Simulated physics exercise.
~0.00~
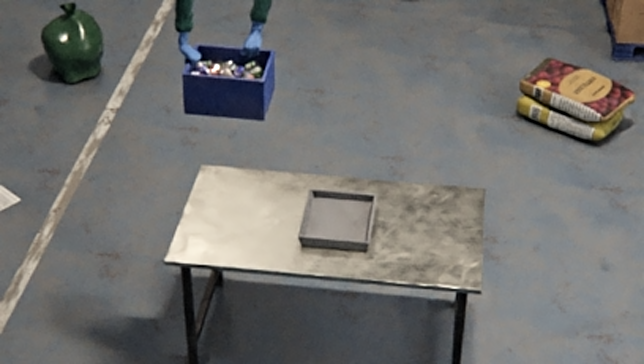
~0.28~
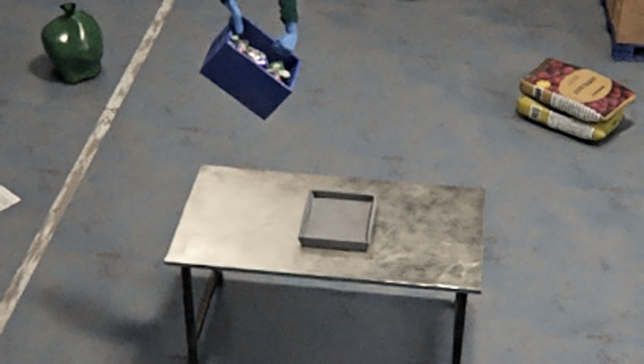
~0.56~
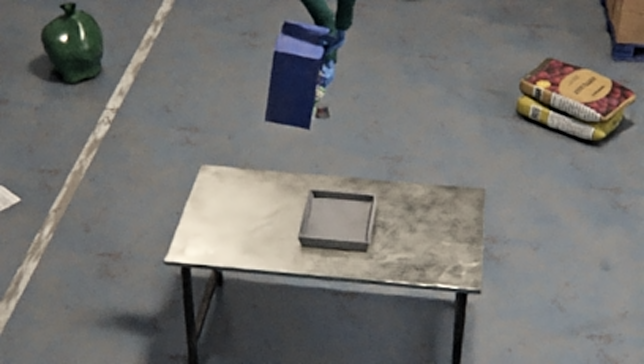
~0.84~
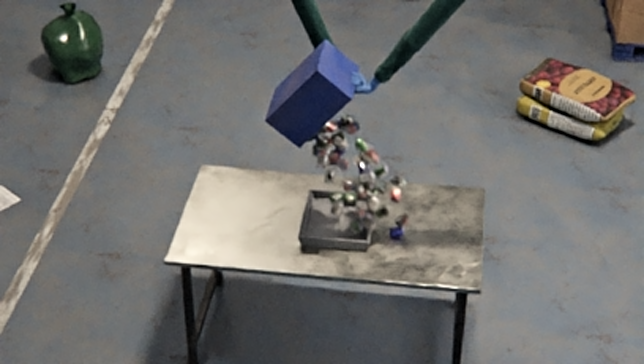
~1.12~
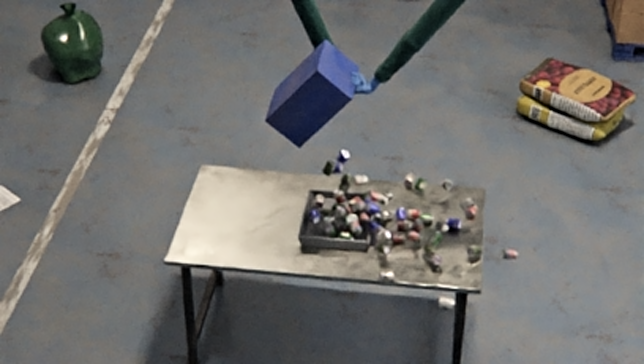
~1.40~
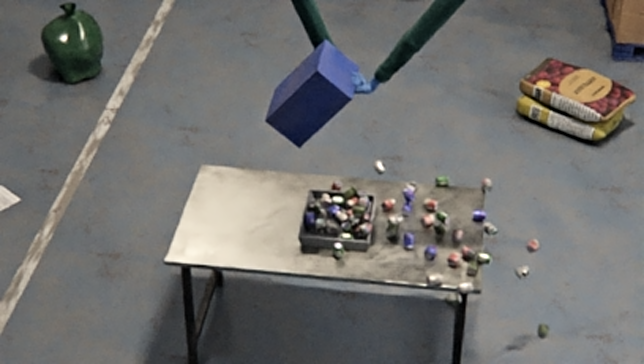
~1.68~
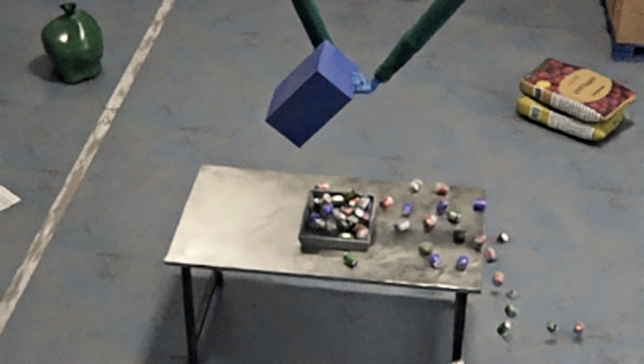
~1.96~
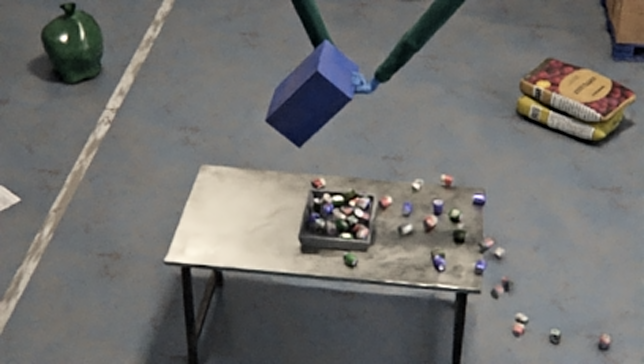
Two blue-gloved hands in green sleeves hold a blue tote full of small colourful cans above a metal table in a room with a worn blue-grey floor, seen from above. A shallow grey box sits on the table, with a green sack at the upper left and stacked bags at the right. The hands swing the tote rightward and tip it past upright until the cans pour out. Some fill the box, while many bounce and scatter across the table's right side, several dropping to the floor. The tote stays tilted overhead as the box sits heaped, with more cans lying outside it.
